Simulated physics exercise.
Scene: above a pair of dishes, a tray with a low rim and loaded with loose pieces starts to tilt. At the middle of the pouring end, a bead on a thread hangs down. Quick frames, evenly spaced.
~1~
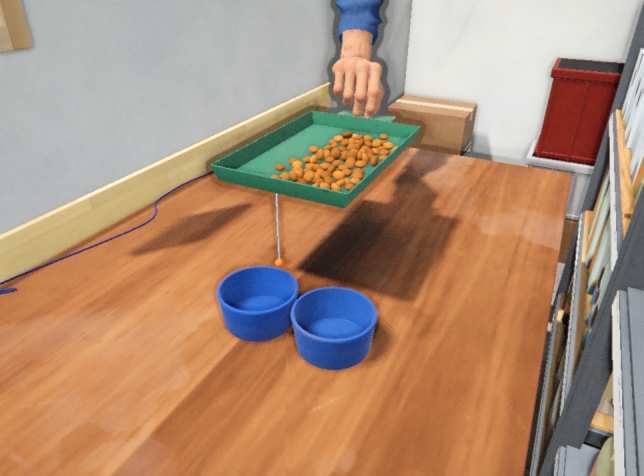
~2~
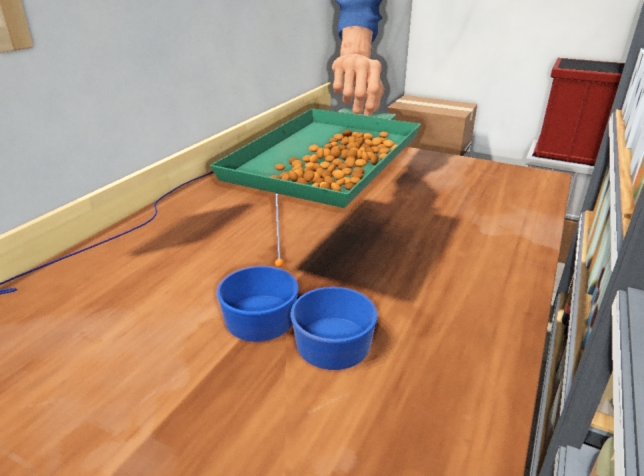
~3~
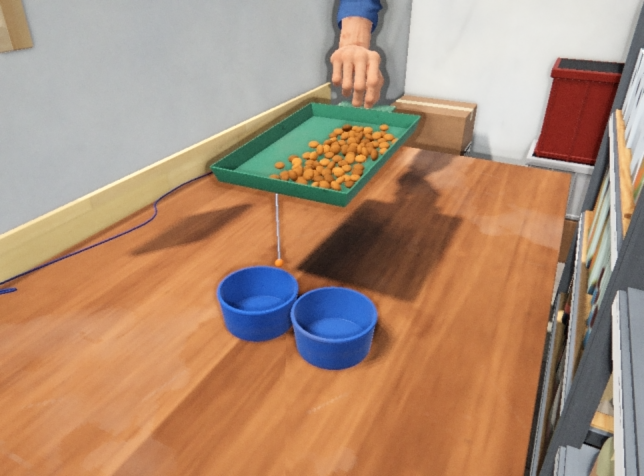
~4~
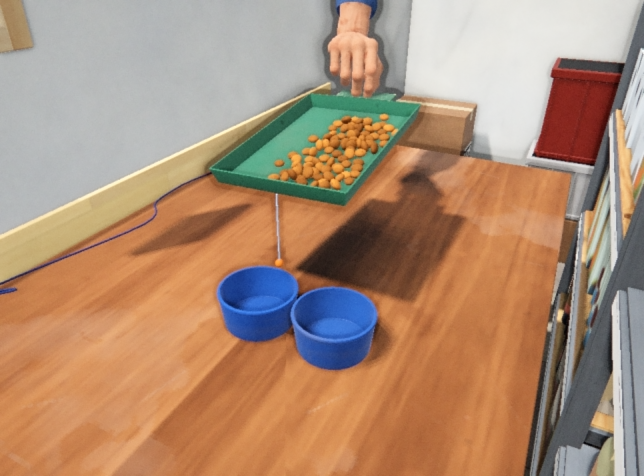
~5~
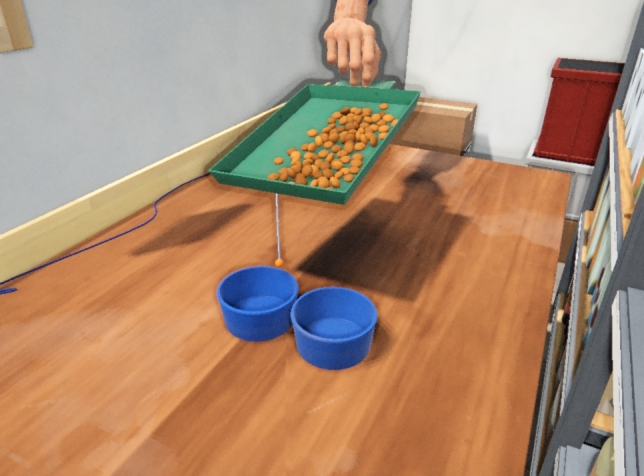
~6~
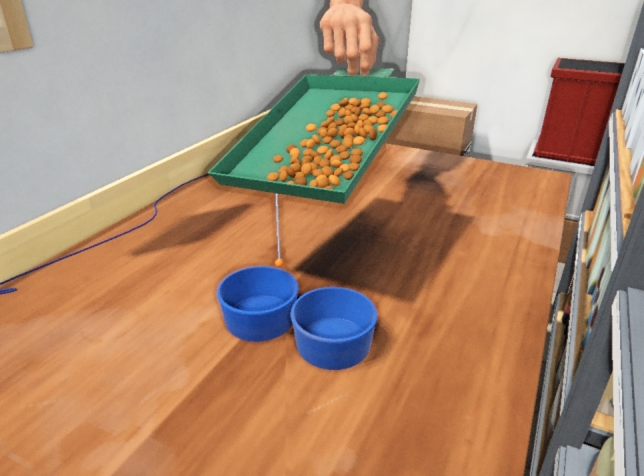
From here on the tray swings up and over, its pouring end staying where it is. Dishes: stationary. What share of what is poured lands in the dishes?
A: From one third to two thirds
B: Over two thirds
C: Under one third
Option A: From one third to two thirds.
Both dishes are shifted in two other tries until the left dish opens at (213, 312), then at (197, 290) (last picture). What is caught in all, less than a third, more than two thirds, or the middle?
Taking the two places in turn, the answer is under a third and then one to two thirds.
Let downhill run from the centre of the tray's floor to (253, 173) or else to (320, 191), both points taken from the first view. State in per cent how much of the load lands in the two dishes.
Roughly 10 percent first and 90 percent second.
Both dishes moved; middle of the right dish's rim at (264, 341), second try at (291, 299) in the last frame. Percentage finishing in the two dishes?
It would be near 0 per cent first and near 90 per cent second.
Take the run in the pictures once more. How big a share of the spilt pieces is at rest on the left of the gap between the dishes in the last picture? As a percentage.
Around 100 per cent, give or take.
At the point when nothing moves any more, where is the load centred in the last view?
The centre ends up roughly at (229, 308).
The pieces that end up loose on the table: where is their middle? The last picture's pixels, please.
Somewhere near (199, 305), I think.
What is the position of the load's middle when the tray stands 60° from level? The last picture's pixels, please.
Look close to (266, 166) in the last picture.
Shortly afterwards, tray tipped steeply; the whole lot on the tray.
Next, tray tipped right over; near half on the tray; a little in the left dish; near a quarter outside both; near a quarter in the air.
Some moments later, tray tipped past a quarter turn; near half in the left dish; near half outside both.
In the end, tray tipped past a quarter turn; none at all in the right dish; near half in the left dish; near half outside both.
